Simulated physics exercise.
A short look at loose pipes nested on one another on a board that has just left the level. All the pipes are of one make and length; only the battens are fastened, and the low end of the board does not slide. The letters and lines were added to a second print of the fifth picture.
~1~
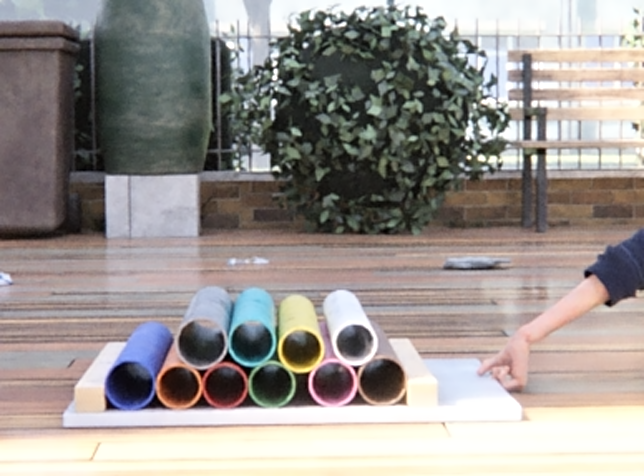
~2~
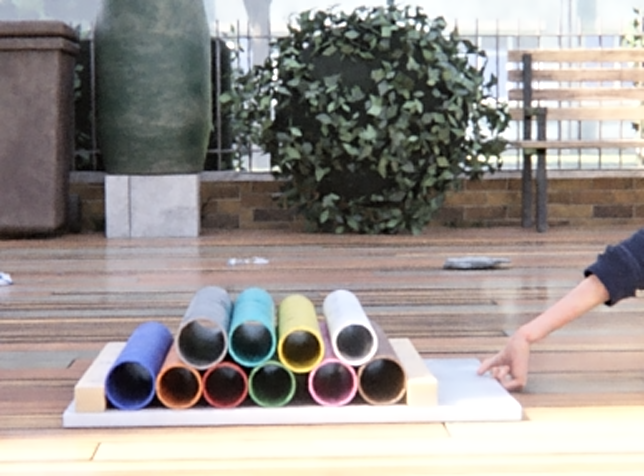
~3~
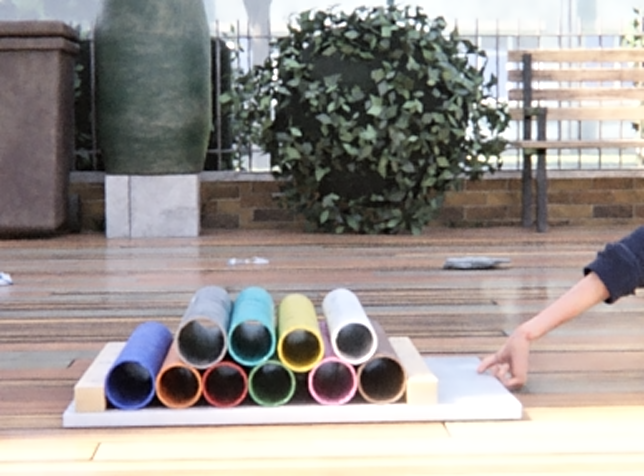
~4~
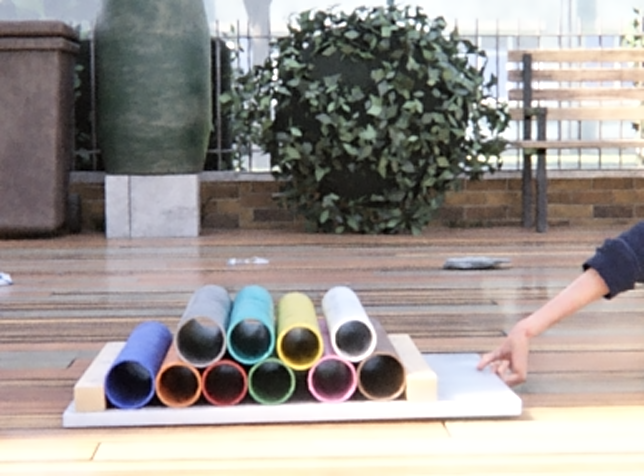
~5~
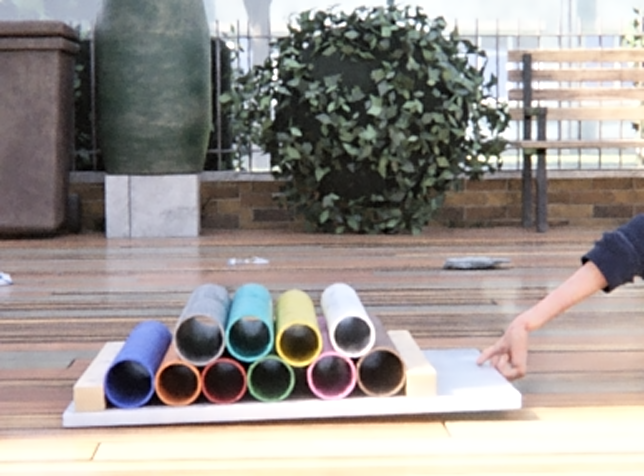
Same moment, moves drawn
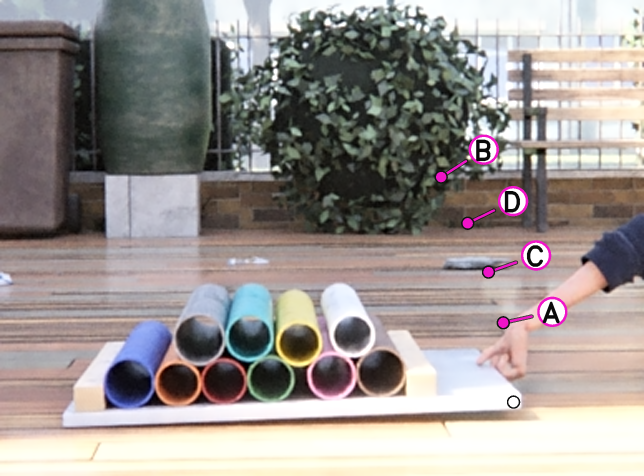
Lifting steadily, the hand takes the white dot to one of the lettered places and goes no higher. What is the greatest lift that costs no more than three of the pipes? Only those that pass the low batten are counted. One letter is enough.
Mark D is as high as it can go.
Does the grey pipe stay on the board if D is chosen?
No.
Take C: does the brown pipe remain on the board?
Yes.
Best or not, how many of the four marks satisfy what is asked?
The number is three.
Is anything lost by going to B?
At B: Yes.
On the marked copy, A at (503, 323); B at (441, 177); C at (489, 272); D at (468, 224); the white dot at (513, 402).
Taking D. A third of the way, board at 16°.
Two thirds of the way, board at 25°.
When it is over, board at 25°, one over the low batten (grey).
As for the rest, A none over the low batten; B four over the low batten (yellow, white, grey, turquoise); C one over the low batten (grey).
